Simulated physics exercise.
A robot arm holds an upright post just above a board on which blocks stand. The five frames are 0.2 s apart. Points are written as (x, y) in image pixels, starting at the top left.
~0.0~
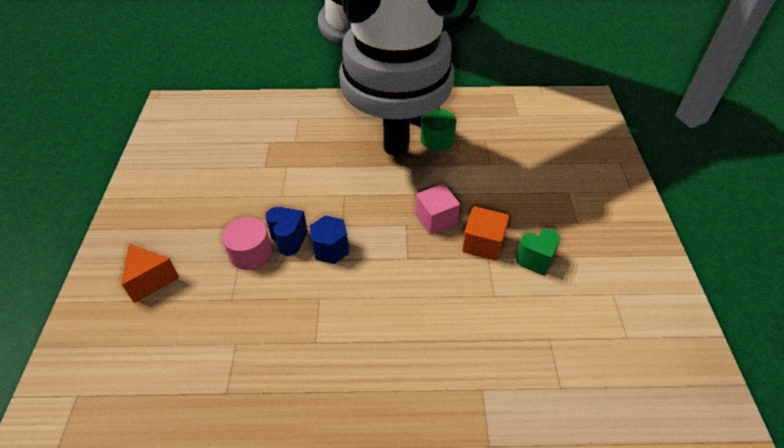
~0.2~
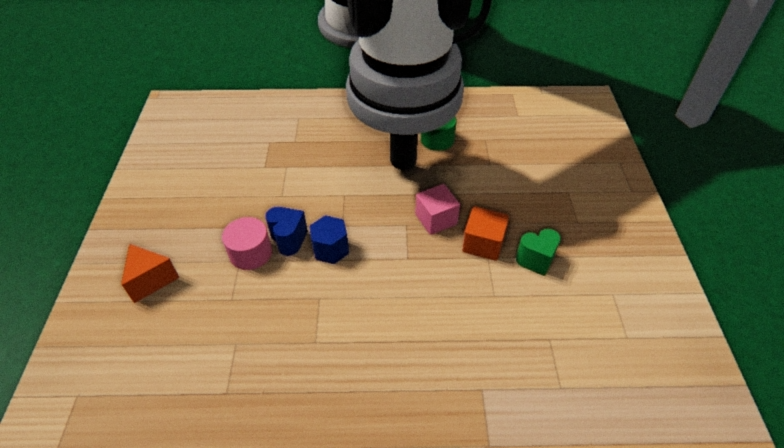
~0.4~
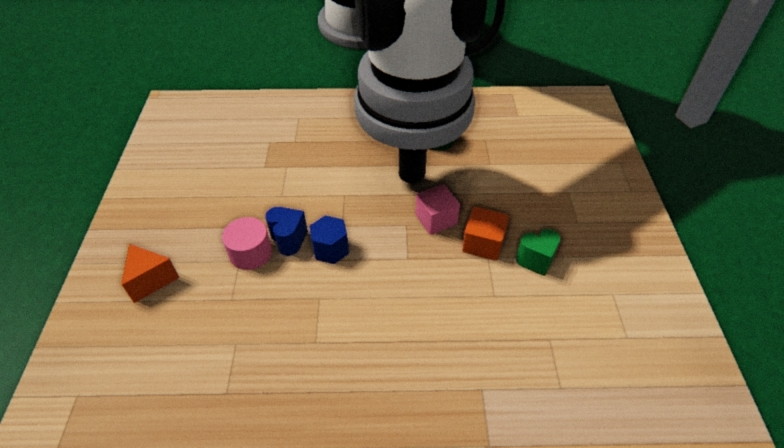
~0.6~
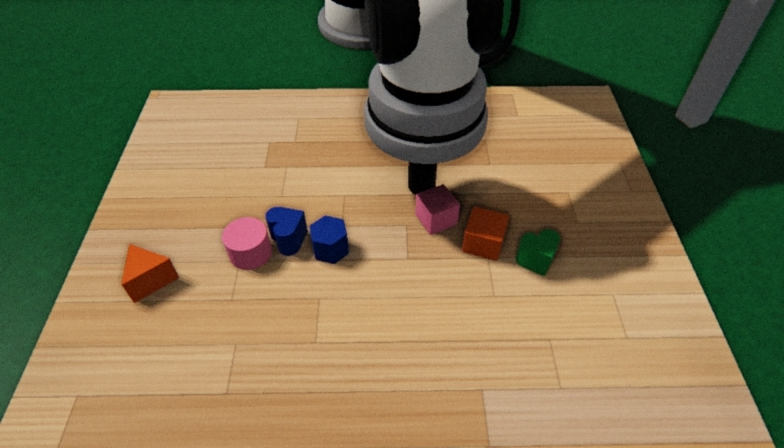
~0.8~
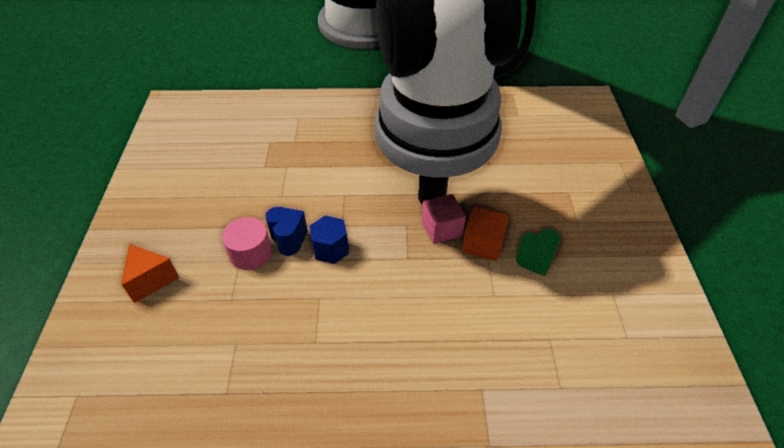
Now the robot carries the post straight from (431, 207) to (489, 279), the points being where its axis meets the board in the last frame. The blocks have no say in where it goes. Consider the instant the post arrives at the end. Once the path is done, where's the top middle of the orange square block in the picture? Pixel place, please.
It ends at (517, 240).
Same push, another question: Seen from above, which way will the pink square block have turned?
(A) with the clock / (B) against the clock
It's A.
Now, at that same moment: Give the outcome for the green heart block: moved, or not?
It ends up somewhere else.
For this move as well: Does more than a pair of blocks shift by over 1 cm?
Yes.
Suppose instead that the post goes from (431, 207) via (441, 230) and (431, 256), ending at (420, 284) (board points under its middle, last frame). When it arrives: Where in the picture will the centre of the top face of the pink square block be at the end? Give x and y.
At (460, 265).
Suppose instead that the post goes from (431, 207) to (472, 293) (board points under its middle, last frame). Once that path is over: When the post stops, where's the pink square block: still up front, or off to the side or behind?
As far as I can tell, the pink square block is still leading the way in front of the post.
The first path, step by step. One third of the way, post (451, 222); pink square block (456, 235), turned 20° clockwise; orange square block (492, 226), turned 20° anticlockwise.
Two thirds of the way, post (470, 246); pink square block (462, 260), turned 50° clockwise; orange square block (507, 233), turned 25° anticlockwise; green heart block (550, 242).
At the end, post (490, 271); pink square block (464, 273), turned 75° clockwise; orange square block (517, 240), turned 45° anticlockwise; green heart block (563, 242).
